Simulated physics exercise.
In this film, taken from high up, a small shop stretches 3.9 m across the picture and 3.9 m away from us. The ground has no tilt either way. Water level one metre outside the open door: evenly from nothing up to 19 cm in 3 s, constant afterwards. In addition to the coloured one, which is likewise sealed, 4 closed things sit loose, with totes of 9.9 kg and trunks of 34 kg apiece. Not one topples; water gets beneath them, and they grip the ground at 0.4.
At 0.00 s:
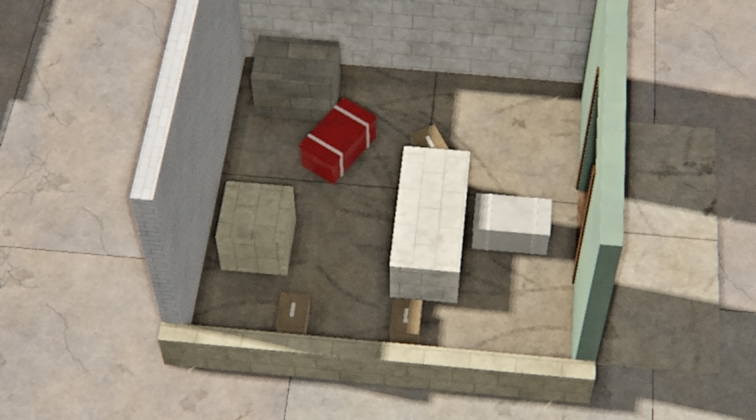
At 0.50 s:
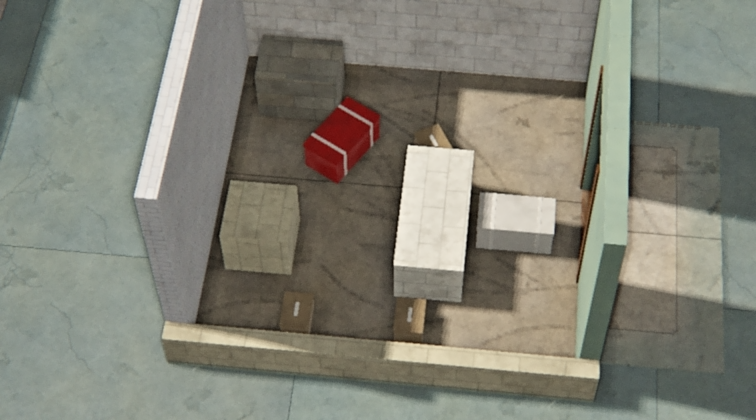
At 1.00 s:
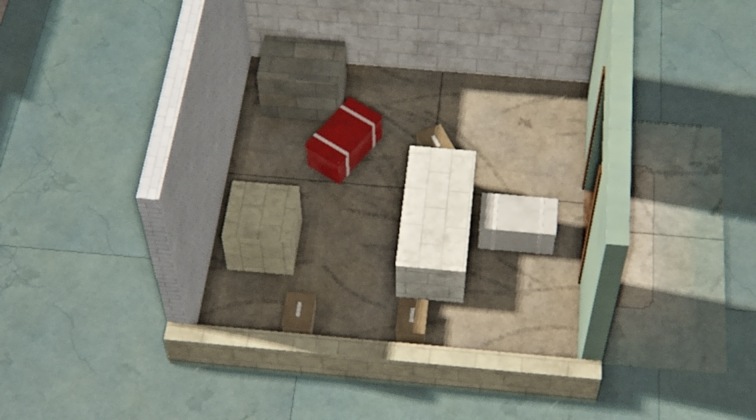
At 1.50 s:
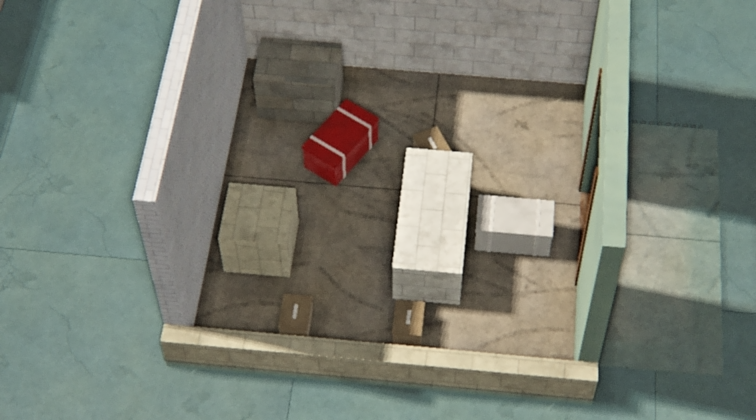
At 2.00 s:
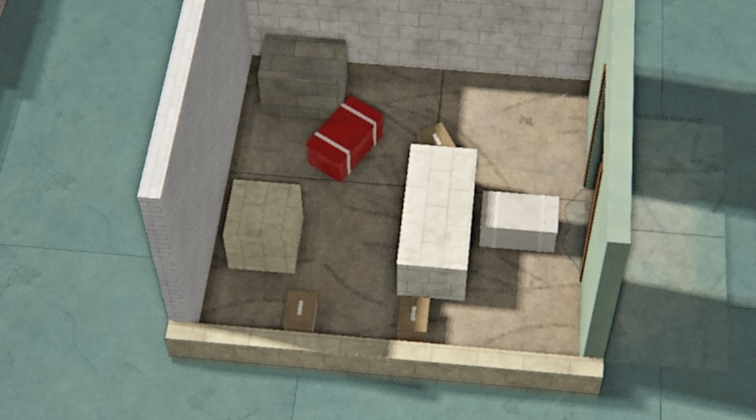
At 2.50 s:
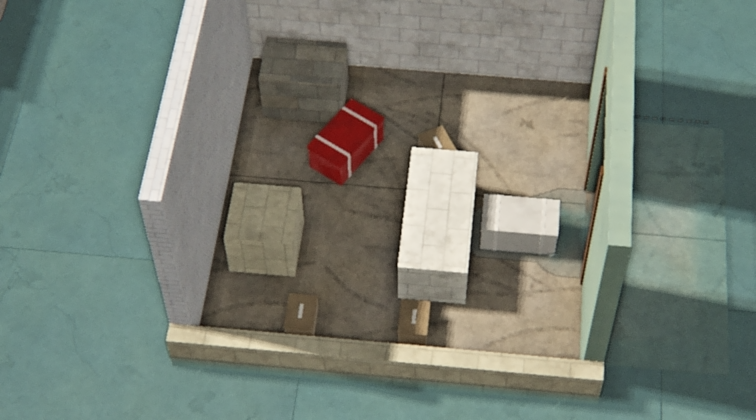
A small walled shop stands still as blue-green water spreads around it and creeps inside.
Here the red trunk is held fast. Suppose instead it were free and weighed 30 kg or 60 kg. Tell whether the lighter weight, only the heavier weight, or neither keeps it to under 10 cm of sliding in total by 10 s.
Answer: The lighter weight suffices.
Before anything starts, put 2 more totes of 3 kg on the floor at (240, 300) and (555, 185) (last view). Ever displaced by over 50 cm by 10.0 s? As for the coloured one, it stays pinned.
Below the mark, then above the mark.
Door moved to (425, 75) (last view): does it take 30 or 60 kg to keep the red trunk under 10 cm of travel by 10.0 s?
So only the heavy mass does it.
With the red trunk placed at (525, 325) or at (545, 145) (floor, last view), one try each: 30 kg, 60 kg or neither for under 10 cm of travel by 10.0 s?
For the first spot only the heavier suffices, for the second only the heavier suffices.
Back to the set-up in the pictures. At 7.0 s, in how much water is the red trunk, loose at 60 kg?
Close to 3 cm deep.
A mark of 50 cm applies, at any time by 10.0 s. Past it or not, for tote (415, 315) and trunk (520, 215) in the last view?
First above the mark, second within the mark.
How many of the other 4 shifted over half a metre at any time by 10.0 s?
I make that 2.
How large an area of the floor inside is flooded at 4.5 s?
I'd estimate close to 6.0 m2.
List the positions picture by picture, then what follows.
In the first frame, the red trunk at (338, 130), on the bottom; 0.0 m2 under water; 0 of 5 have shifted.
In the second frame, the red trunk at (342, 129) rests on the ground; water covers 0.0 m2; 0 of 5 have shifted.
In the third frame, the red trunk at (344, 130), on the bottom; water covers 0.0 m2; 0 of 5 have shifted.
In the fourth frame, the red trunk at (341, 132), on the bottom; water covers 0.0 m2; 0 of 5 have shifted.
In the fifth frame, the red trunk at (345, 128), on the bottom; 0.1 m2 under water; 0 of 5 have shifted.
In the sixth frame, the red trunk at (346, 131), on the bottom; water covers 0.5 m2; 0 of 5 have shifted.
After 3.5 s the red trunk would be 0 cm from its start with 30 kg and 0 cm from its start with 60 kg; 0 cm of water round it then.
After 4.5 s the red trunk would be 0 cm from its start with 30 kg and 0 cm from its start with 60 kg; 0 cm of water round it then.
After 7.0 s the red trunk would be 0 cm from its start with 30 kg and 0 cm from its start with 60 kg; 3 cm of water round it then.
After 10.0 s the red trunk would be 5 cm from its start with 30 kg and 0 cm from its start with 60 kg; 8 cm of water round it then.
